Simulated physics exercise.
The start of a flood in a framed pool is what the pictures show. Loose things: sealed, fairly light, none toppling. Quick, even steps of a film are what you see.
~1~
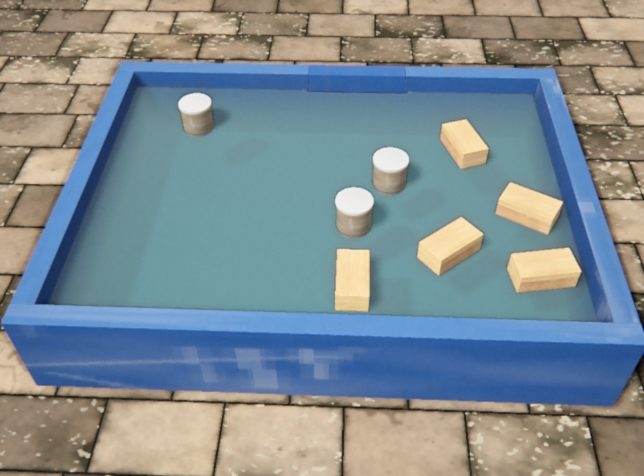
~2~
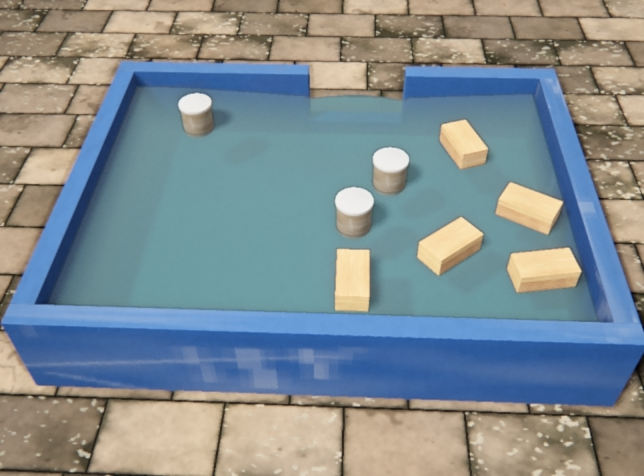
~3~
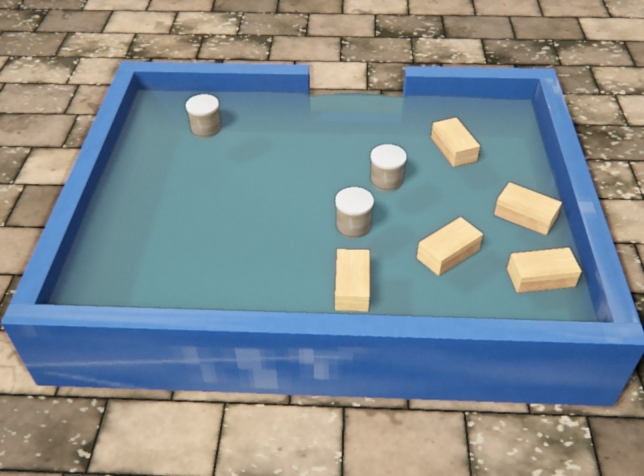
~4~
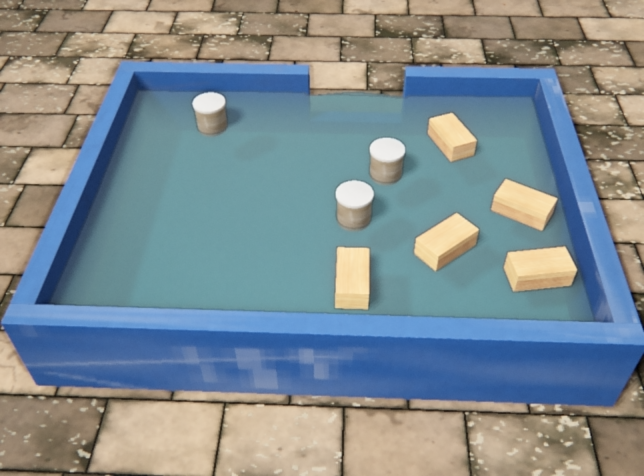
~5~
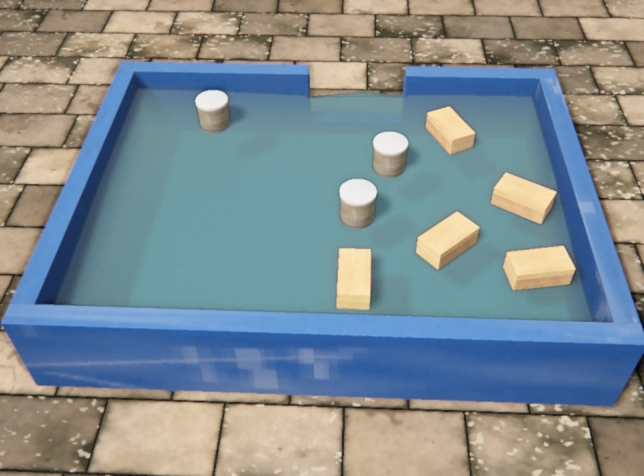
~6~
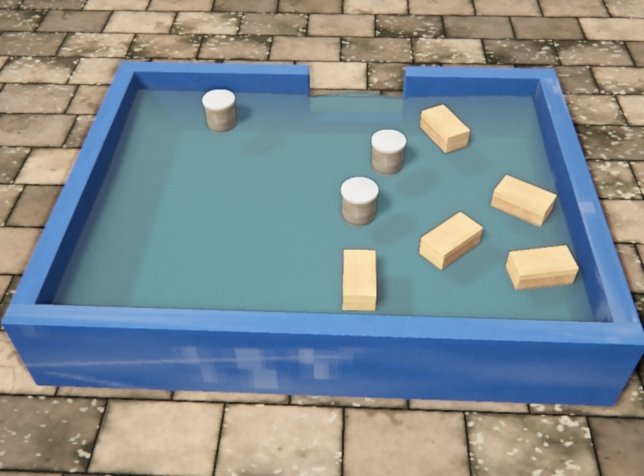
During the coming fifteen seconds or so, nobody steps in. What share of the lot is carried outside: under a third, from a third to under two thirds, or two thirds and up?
The fraction is going to land in the middle band.
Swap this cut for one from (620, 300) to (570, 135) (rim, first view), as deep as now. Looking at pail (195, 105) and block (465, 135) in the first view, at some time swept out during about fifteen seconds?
In the order given, the first is never lost and the second lost.
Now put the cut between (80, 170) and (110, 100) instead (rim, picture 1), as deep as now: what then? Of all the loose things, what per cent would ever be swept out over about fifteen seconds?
I'd call it 10 per cent.
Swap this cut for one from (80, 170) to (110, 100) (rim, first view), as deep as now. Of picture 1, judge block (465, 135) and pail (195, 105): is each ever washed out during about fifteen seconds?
In sequence, the two end up trapped and carried off.
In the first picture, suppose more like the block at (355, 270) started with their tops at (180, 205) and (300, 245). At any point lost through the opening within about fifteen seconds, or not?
Taking them in turn: Held back, then held back.
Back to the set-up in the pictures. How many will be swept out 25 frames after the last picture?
Tally: 3.
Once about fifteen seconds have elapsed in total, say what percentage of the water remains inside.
Near 54 per cent.
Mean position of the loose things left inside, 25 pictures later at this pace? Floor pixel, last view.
I'd put it at roughly (431, 234).
A moment on, 0 of 8 are out; 8 afloat.
Next, 2 of 8 are out; 6 afloat.
Later, 3 of 8 are out; 5 afloat.
In the end, 3 of 8 are out; 5 afloat.
